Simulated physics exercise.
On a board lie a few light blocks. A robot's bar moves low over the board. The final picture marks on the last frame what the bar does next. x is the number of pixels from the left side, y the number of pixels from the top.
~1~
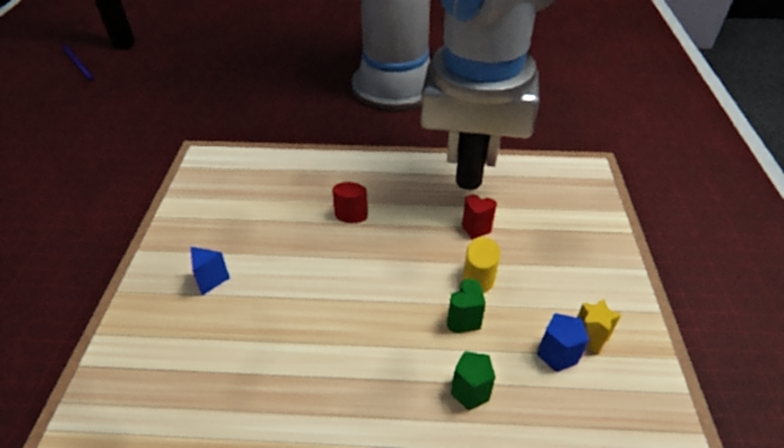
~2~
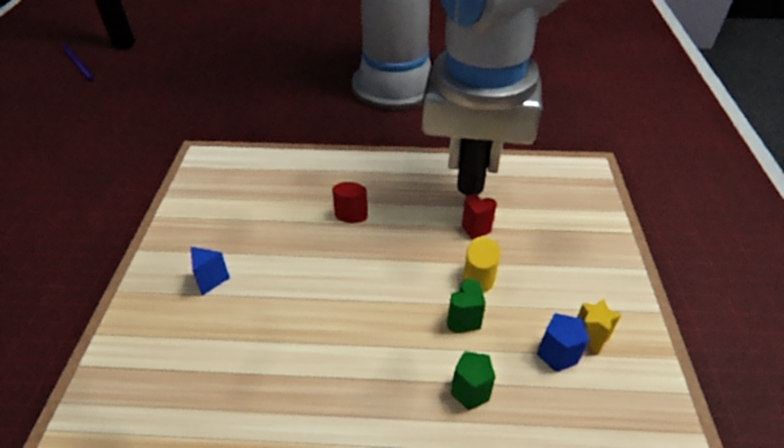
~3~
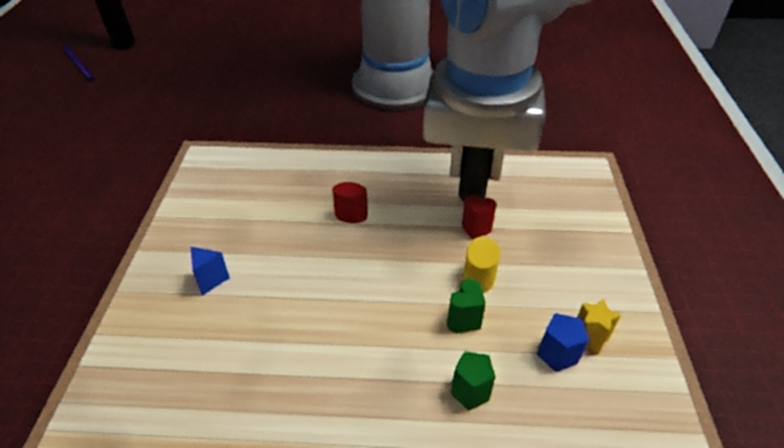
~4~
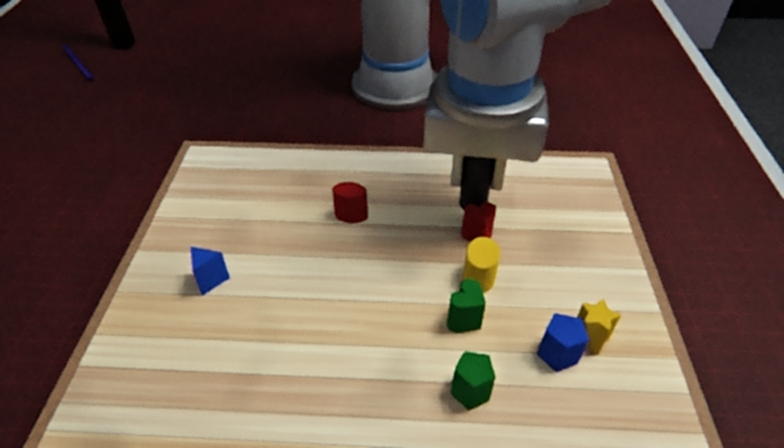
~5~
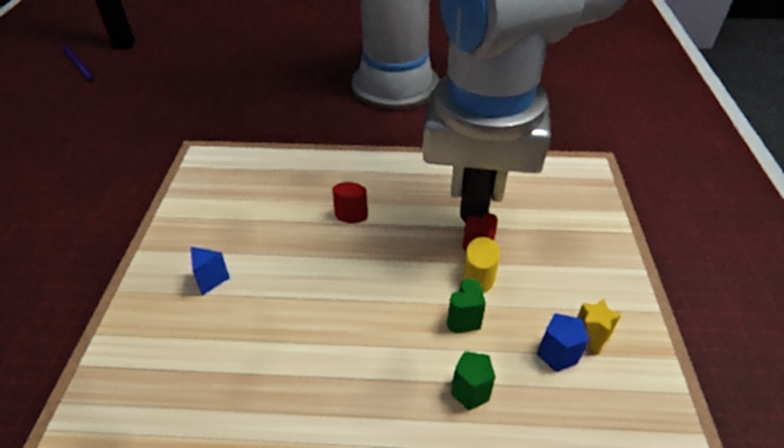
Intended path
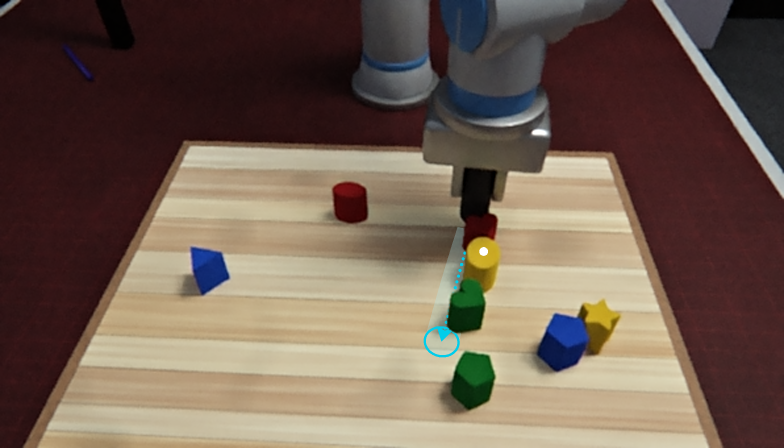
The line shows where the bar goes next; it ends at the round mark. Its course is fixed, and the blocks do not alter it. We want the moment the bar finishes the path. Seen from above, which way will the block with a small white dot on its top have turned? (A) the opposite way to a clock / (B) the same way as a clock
B - the same way as a clock.
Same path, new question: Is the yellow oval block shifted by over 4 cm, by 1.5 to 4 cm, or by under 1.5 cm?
Net shift: 1.5 to 4 cm.
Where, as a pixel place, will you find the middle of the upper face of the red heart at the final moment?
By then it is at (493, 240).
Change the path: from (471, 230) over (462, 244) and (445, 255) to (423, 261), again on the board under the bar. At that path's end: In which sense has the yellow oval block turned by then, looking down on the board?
It spins clockwise.
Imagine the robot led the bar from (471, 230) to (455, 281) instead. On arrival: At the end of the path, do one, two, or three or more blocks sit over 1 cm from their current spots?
By the end of the path, two blocks have moved more than about a centimetre.
Path on the board, from (471, 230) to (442, 341); the dot is on the yellow oval block.
What follows on the original path. One third of the way, bar at (464, 250); red heart at (493, 240), turned 65° anticlockwise; yellow oval block at (492, 265), turned 50° clockwise.
Two thirds of the way, bar at (454, 286); green heart at (471, 300); red heart at (493, 240), turned 65° anticlockwise; yellow oval block at (494, 268), turned 35° clockwise.
At the end, bar at (443, 328); green heart at (477, 315), turned 30° anticlockwise; green pentagon in place; red heart at (493, 240), turned 65° anticlockwise; yellow oval block at (494, 268), turned 35° clockwise.
